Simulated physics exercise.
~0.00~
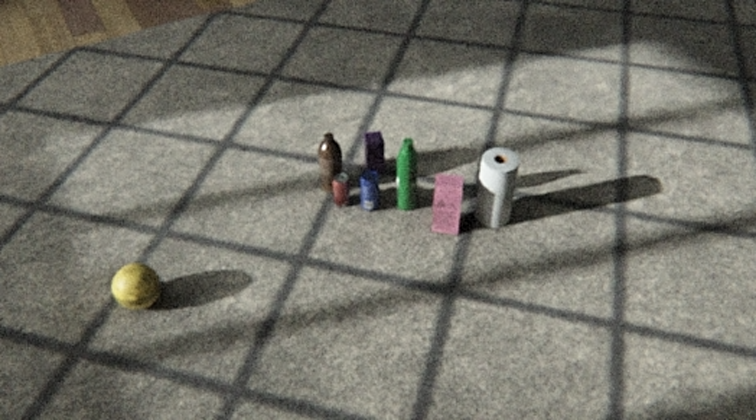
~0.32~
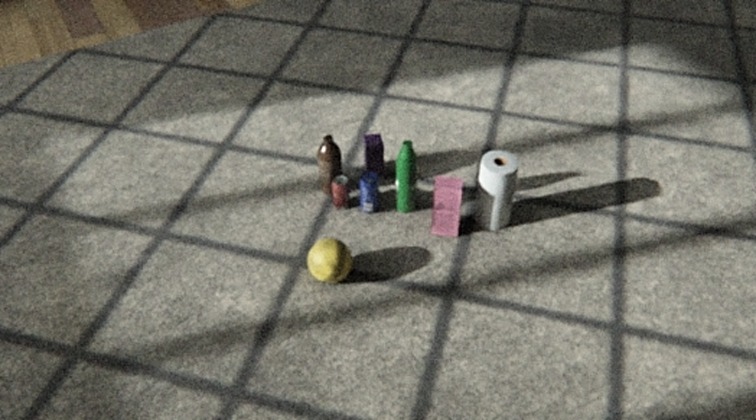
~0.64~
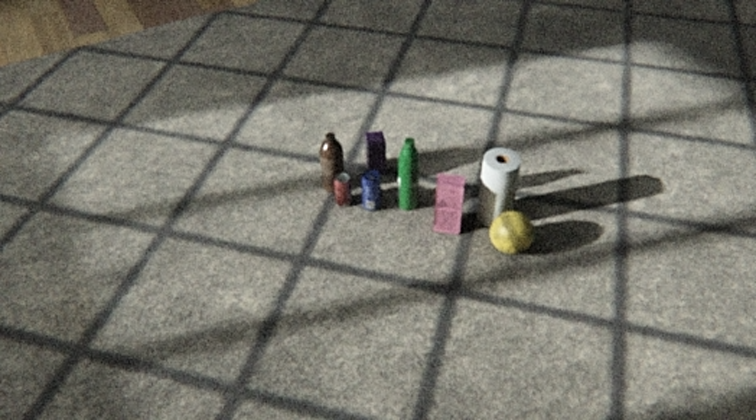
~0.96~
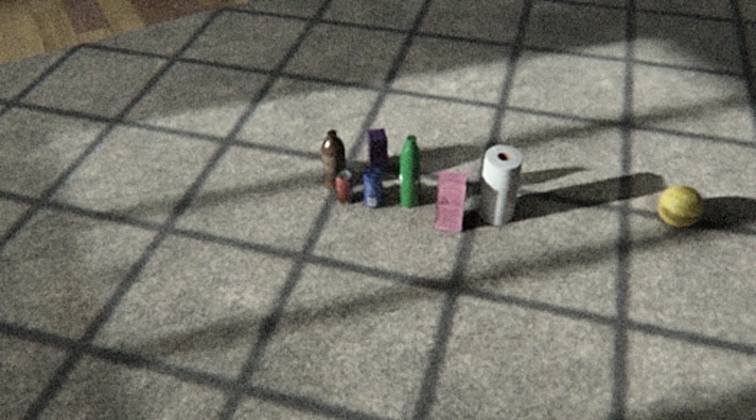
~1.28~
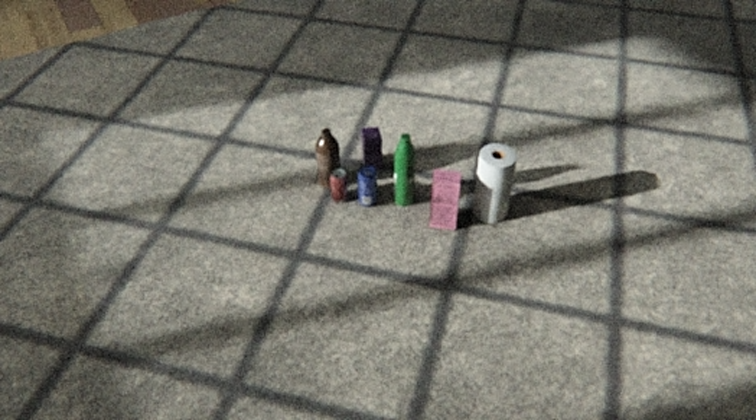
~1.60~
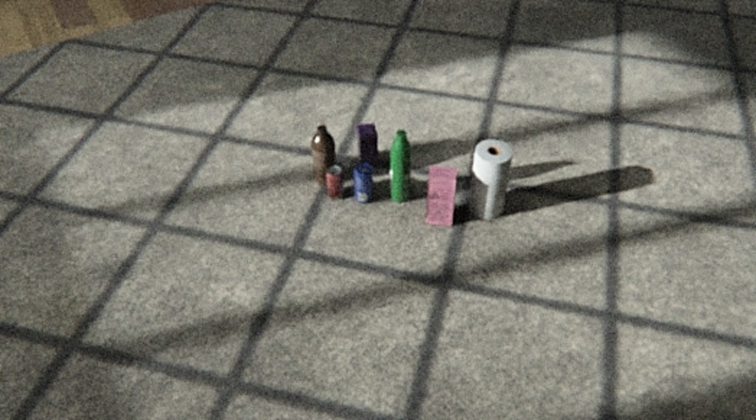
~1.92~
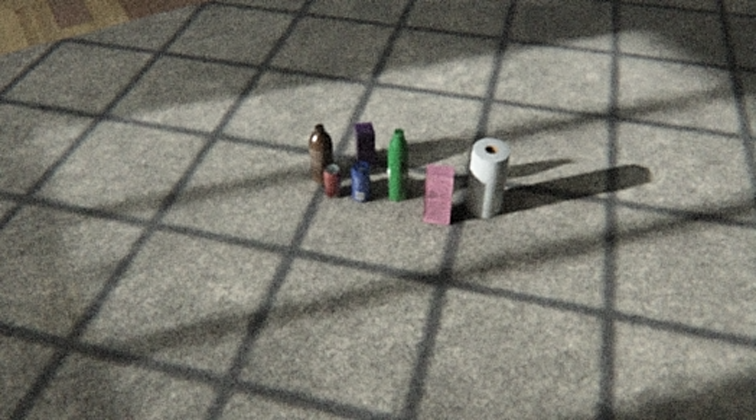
A yellow ball rolls from left to right across a grey floor with dark grid lines, passing in front of a cluster of bottles, cans, cartons and a white roll, then leaves view at the right, with the whole group still standing.
